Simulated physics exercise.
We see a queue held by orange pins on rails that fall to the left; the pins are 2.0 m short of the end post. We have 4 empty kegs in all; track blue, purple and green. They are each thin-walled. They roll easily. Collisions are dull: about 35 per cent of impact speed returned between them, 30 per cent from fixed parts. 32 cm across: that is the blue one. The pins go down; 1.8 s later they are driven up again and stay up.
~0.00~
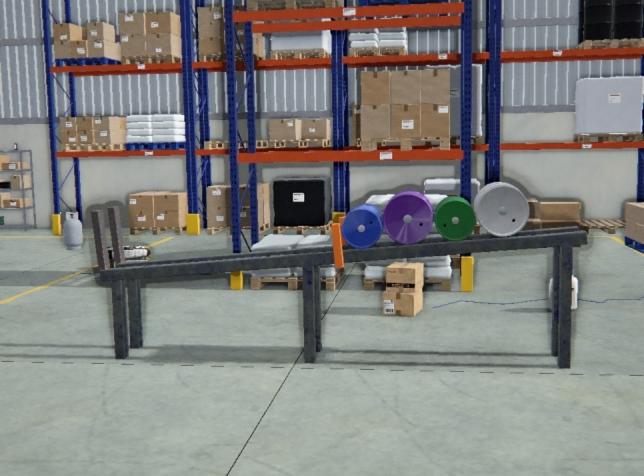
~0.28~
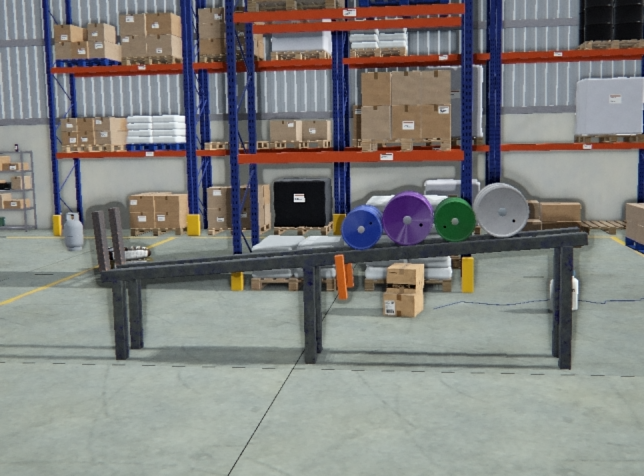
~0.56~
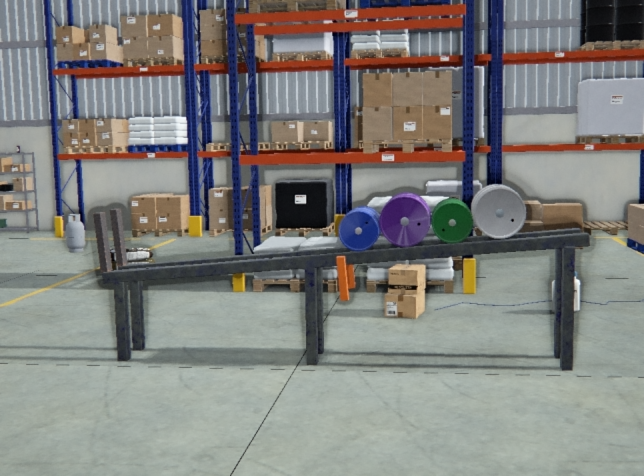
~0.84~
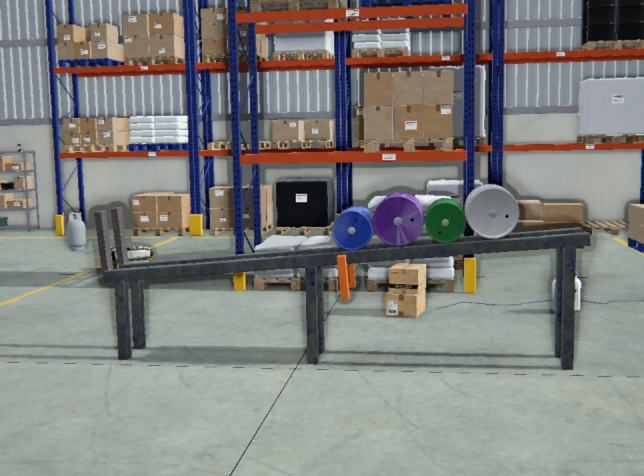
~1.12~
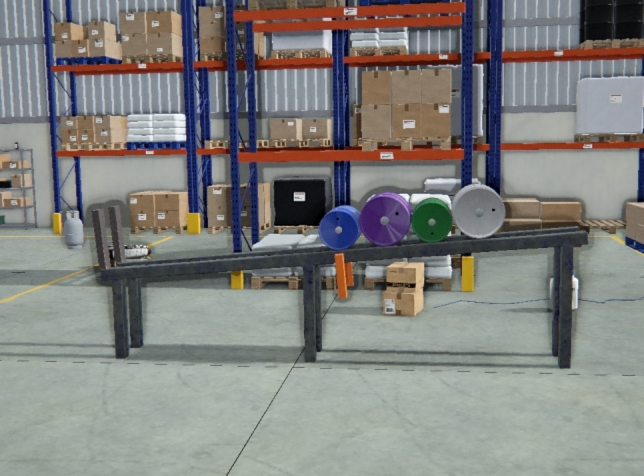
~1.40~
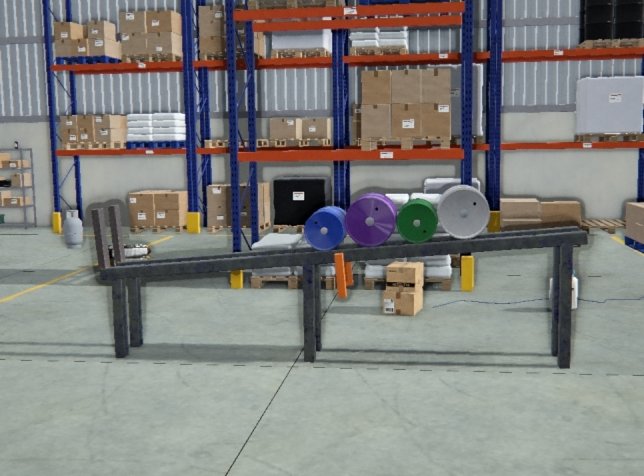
In a warehouse with tall blue and orange racking stacked with boxes, a fixed view looks side-on at a dark metal rack sloping gently down to the left. Four drums, blue, purple, green and grey from left to right, rest in a row on its upper half behind an orange stop. The stop drops below the rails, and the drums roll slowly leftward together down the slope, gradually picking up speed.
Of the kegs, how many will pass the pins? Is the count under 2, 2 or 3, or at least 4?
It is 2 or 3.
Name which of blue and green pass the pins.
Here blue leaves and green is retained.
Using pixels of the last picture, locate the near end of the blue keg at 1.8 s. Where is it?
Around pixel (298, 233).
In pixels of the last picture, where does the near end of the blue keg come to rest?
Roughly (121, 247).
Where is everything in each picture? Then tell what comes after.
In the first picture, blue at (361, 229), purple at (408, 220), green at (455, 221); pins up; the rack falls 5°.
In the second picture, blue at (361, 230), purple at (407, 221), green at (455, 222); pins down.
In the third picture, blue at (358, 231), purple at (405, 222), green at (452, 223); pins down; the first has rolled 5 cm.
In the fourth picture, blue at (352, 231), purple at (398, 222), green at (445, 223); pins down; the first has rolled 10 cm.
In the fifth picture, blue at (338, 230), purple at (384, 221), green at (432, 223); pins down; the first has rolled 20 cm.
In the sixth picture, blue at (324, 231), purple at (370, 222), green at (417, 224); pins down; the first has rolled 30 cm.
After 1.6 s, blue is on the rails, 20 cm below the pins, rolling left; purple is on the rails, 15 cm above the pins, rolling left; green is on the rails, 50 cm above the pins, rolling left; 1 below the pins.
After 1.8 s, blue is on the rails, 30 cm below the pins, rolling left; purple is on the rails, 5 cm above the pins, rolling left; green is on the rails, 40 cm above the pins, rolling left; 1 below the pins.
After 2.0 s, blue is on the rails, 45 cm below the pins, rolling left; purple is in the air, 5 cm below the pins, rolling left; green is on the rails, 30 cm above the pins, rolling left; 2 below the pins.
At rest (4.9 s), blue is on the rails, 175 cm below the pins; purple is on the rails, 140 cm below the pins; green is on the rails, 20 cm above the pins; 2 below the pins.
